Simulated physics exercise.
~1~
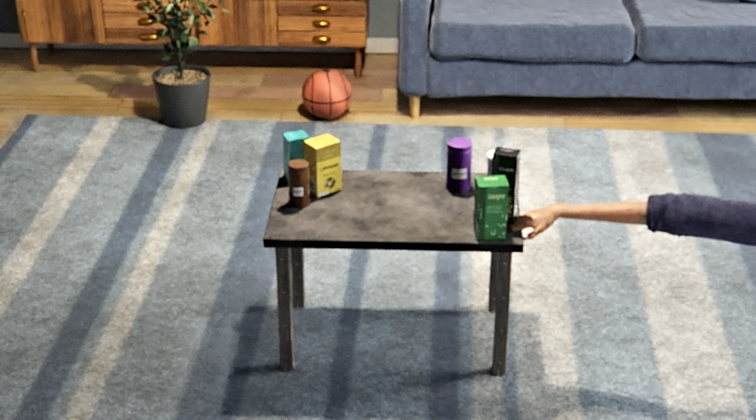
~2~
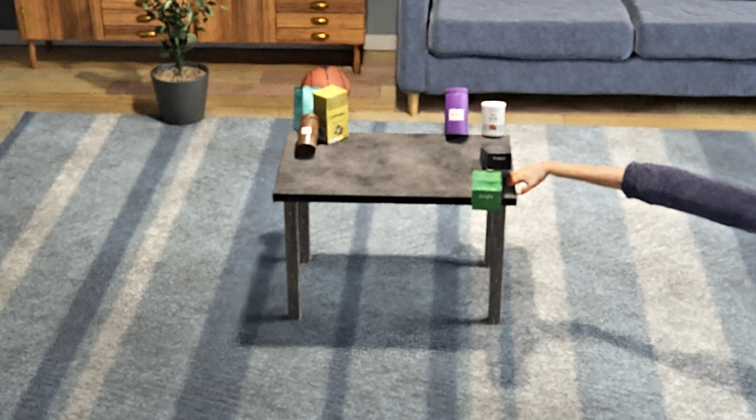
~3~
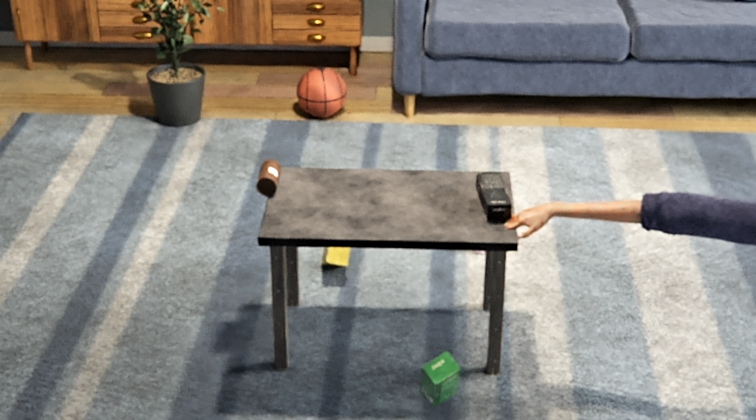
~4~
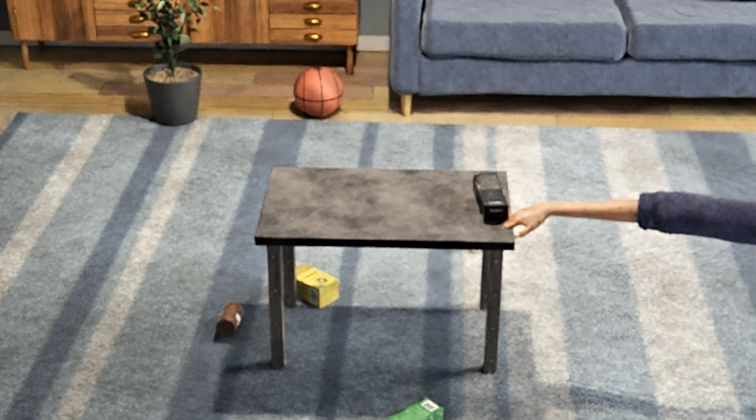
At the start, a hand grips the right edge of a small table on a striped rug, with brown and purple jars, a white tin and turquoise, yellow, green and black cartons on top. The arm shoves the table away toward the sofa, and the items rise, tilt and topple. Then it pulls the table back, and the yellow and green cartons fall below the tabletop while the purple jar, white tin and turquoise carton disappear from view. The brown jar, lying at the left edge, drops last. Finally, only the black carton remains on the table, lying over, with the brown jar, yellow carton and green carton on the rug.
